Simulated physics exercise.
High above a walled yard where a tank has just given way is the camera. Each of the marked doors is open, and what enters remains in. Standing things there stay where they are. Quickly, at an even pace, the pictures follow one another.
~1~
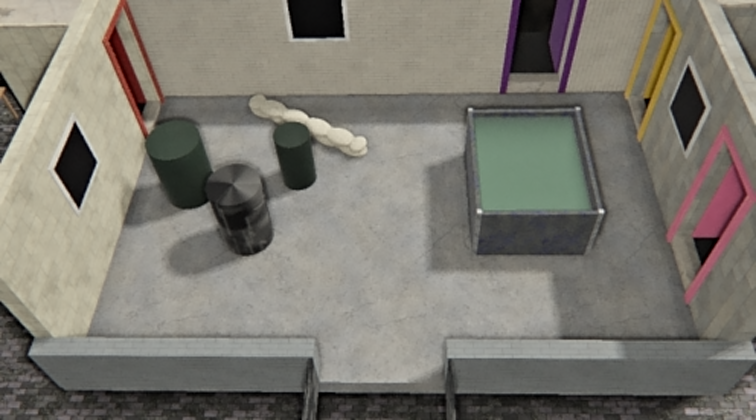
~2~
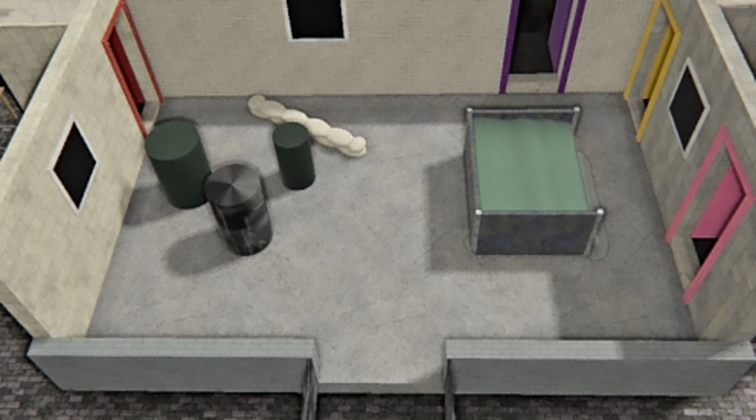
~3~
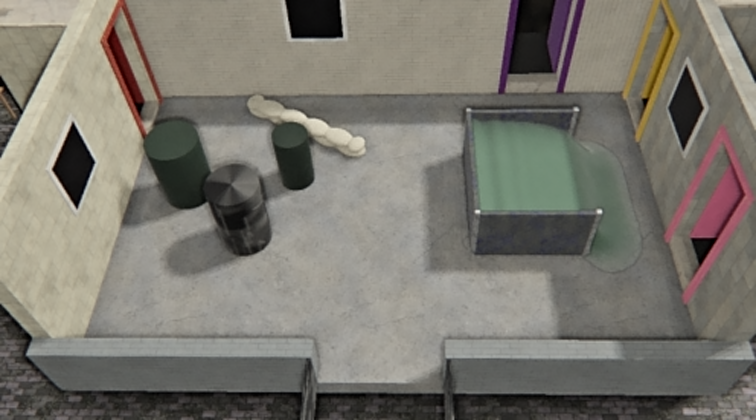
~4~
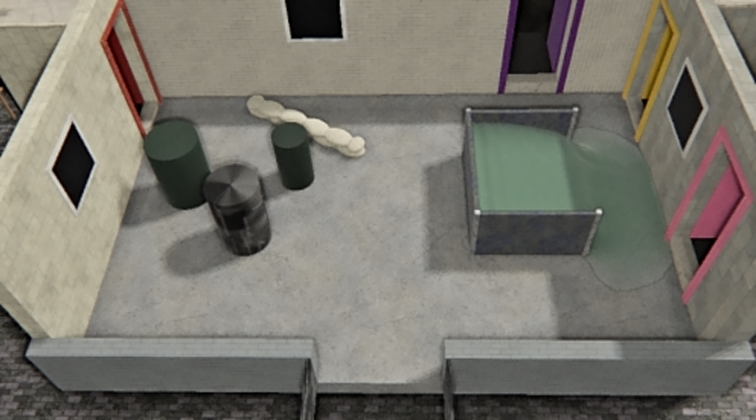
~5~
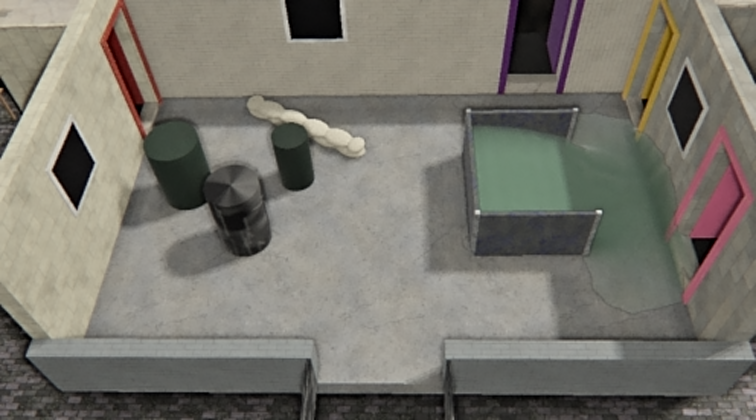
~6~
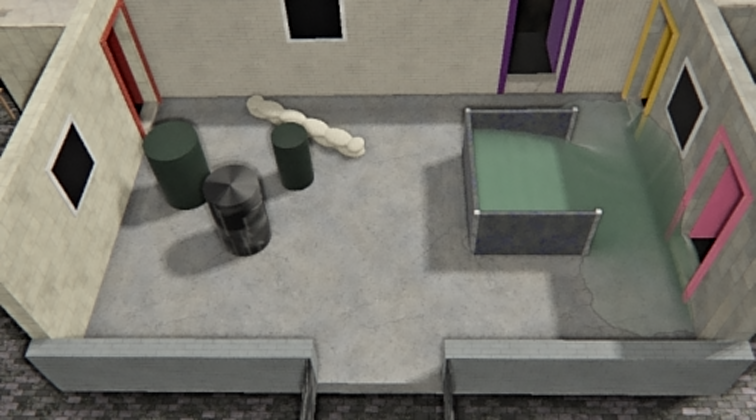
Green water pours from the tank's open right side and spreads across the yard floor.
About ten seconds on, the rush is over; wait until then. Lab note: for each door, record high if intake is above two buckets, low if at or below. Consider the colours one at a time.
Red door: Low; pink door: High; purple door: Low; yellow door: High.
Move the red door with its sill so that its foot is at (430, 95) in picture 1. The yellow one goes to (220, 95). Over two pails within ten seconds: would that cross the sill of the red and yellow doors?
So the red one keeps within it while the yellow one keeps within it.
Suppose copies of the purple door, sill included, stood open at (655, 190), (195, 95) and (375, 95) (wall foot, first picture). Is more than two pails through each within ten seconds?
Taking the new doors in the order given: The first tops it, the second comes up short, the third comes up short.
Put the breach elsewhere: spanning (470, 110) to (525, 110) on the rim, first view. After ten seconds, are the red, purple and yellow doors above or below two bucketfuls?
Result - red door: Beyond the limit; purple door: Beyond the limit; yellow door: Beyond the limit.
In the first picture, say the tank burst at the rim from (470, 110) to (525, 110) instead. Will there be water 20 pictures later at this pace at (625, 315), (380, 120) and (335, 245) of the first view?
So: Spared, then wetted, then spared.
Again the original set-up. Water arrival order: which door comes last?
The red-painted one.
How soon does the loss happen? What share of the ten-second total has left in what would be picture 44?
Roughly 90 per cent.
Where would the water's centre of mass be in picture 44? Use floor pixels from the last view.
About (436, 209) in the last view.
A moment on, water covers 15 % of the floor; the red door not reached, the pink door over two buckets in, the purple door not reached, the yellow door over two buckets in.
Next, water covers 30 % of the floor; the red door not reached, the pink door far over two buckets in, the purple door wet at the sill, nothing in, the yellow door far over two buckets in.
Then, water covers 60 % of the floor; the red door not reached, the pink door far over two buckets in, the purple door wet at the sill, nothing in, the yellow door far over two buckets in.
Later, water covers 90 % of the floor; the red door under two buckets in, the pink door far over two buckets in, the purple door wet at the sill, nothing in, the yellow door far over two buckets in.
In the end, water covers 95 % of the floor; the red door under two buckets in, the pink door far over two buckets in, the purple door wet at the sill, nothing in, the yellow door far over two buckets in.
